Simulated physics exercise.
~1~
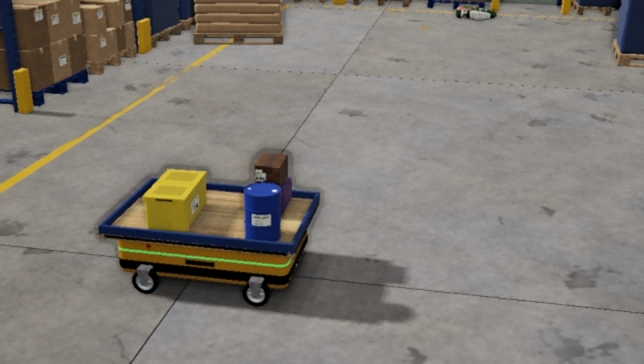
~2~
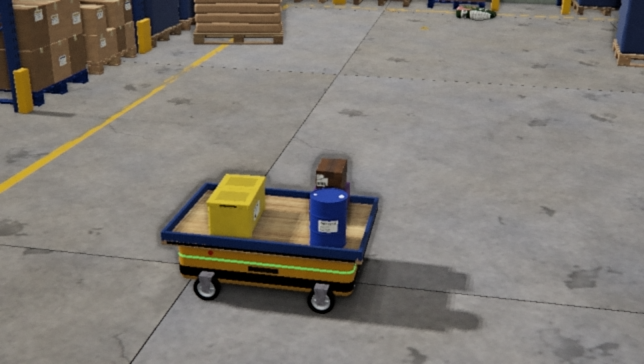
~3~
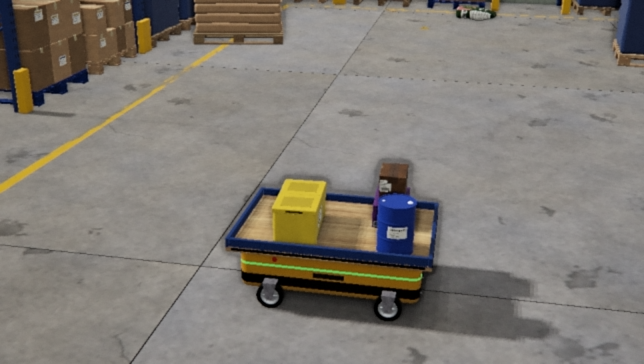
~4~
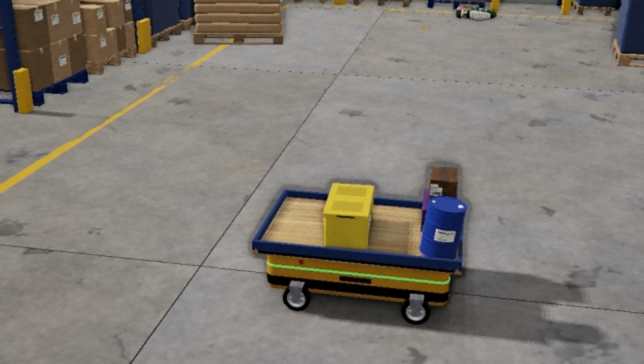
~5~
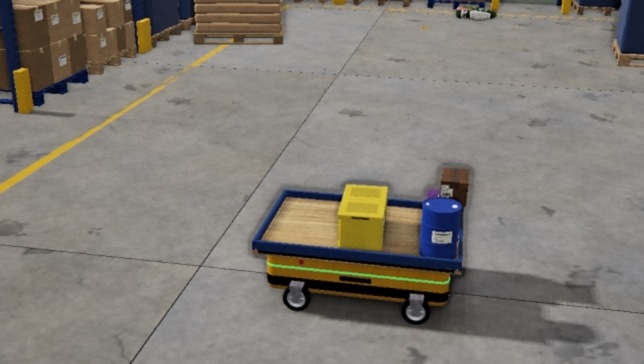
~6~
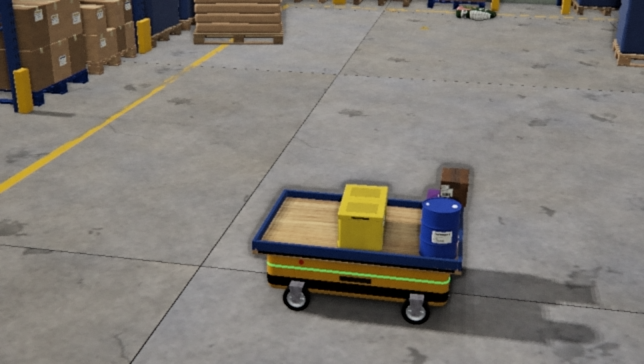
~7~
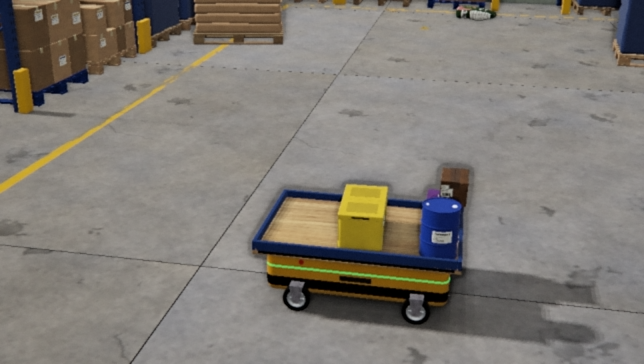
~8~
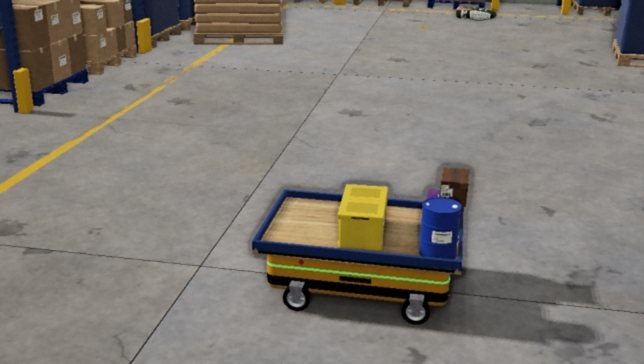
At first, a low orange cart with a blue-rimmed wooden deck rolls to the right across a concrete warehouse floor, carrying a yellow tote, a blue canister, a brown parcel and a purple parcel mostly hidden behind the canister. The load rides along steadily as the cart crosses a seam in the floor. Then the cart comes to a stop, and the yellow tote slides to the right along the deck. The brown parcel also shifts right, while the blue canister tips slightly and settles upright near the right-hand lip. Finally, everything rests motionless, with nothing toppled and the deck's left side bare.
